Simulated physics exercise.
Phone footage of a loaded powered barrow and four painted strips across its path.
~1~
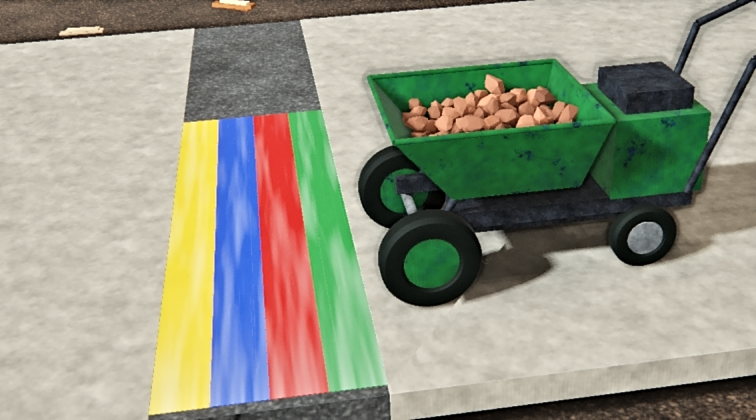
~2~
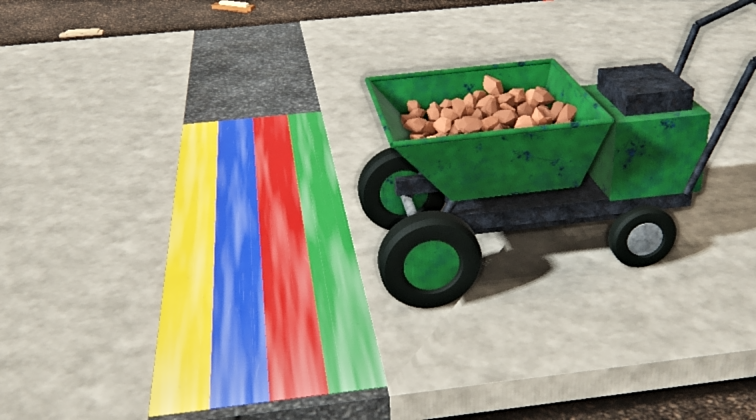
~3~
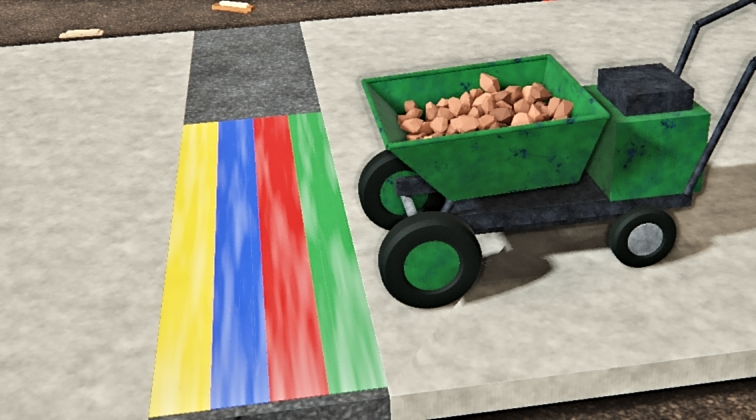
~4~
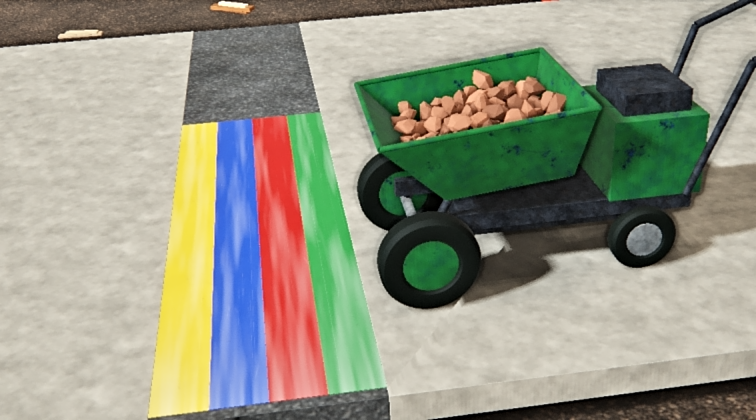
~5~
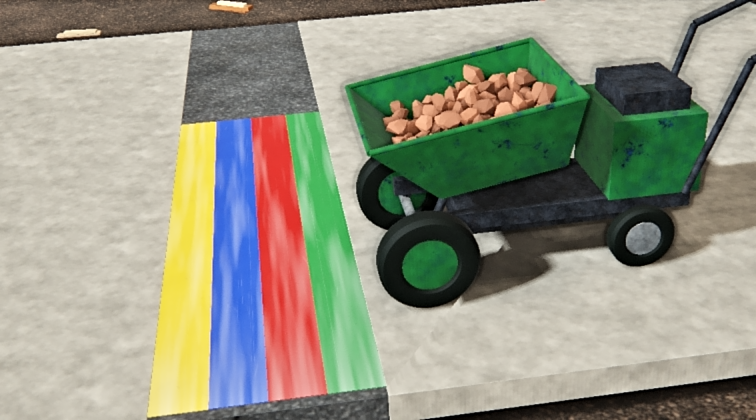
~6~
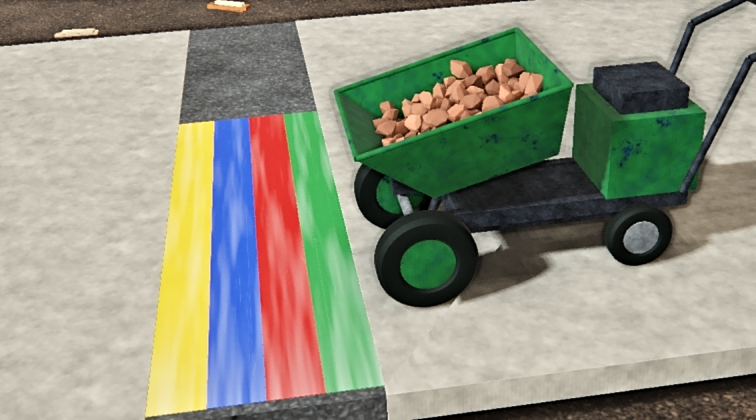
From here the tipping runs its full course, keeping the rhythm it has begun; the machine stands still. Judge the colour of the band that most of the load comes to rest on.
Most of it rests on the blue band.
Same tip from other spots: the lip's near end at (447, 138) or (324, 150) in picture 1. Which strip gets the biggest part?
Place 1 - the red one; place 2 - that yellow strip.
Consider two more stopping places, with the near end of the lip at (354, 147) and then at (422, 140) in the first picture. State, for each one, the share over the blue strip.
It works out to 30 per cent in the first case and 30 per cent in the second.
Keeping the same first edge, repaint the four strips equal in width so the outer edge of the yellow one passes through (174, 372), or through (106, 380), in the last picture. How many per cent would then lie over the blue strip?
40 % and 40 %, near enough.
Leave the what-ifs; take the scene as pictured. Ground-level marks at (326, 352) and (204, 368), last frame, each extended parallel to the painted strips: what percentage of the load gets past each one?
Close to 90 per cent, then close to 30 per cent.
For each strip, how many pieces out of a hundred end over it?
Green strip = 0 %; red strip = 25 %; blue strip = 40 %; yellow strip = 20 %.
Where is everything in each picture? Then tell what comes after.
In the first picture, lip of the skip at (395, 143), level; top of the load at (495, 109), lumps of rubble; green strip at (350, 344); red strip at (295, 350); blue strip at (239, 357); yellow strip at (183, 364).
In the second picture, lip of the skip at (393, 145), level; top of the load at (493, 109).
In the third picture, lip of the skip at (389, 147), tipped barely; top of the load at (501, 109).
In the fourth picture, lip of the skip at (380, 150), tipped a little; top of the load at (503, 116).
In the fifth picture, lip of the skip at (370, 154), tipped a little; top of the load at (508, 113).
In the sixth picture, lip of the skip at (357, 159), tipped a little; top of the load at (496, 106); green strip at (346, 345); red strip at (291, 352); blue strip at (236, 359); yellow strip at (179, 366).
Soon, skip tipped steeply; all in the skip.
A while on, skip tipped right over; about two thirds in the skip; a small part over the red strip; about a quarter over the blue strip; a stray few over the yellow strip; a stray few falling.
Towards the end, skip tipped right over; a small part in the skip; a stray few over the green strip; about a quarter over the red strip; about a third over the blue strip; about a quarter over the yellow strip; a small part off the paint.
Finally, skip tipped right over; a small part in the skip; a stray few over the green strip; about a quarter over the red strip; about a third over the blue strip; about a quarter over the yellow strip; a small part off the paint.
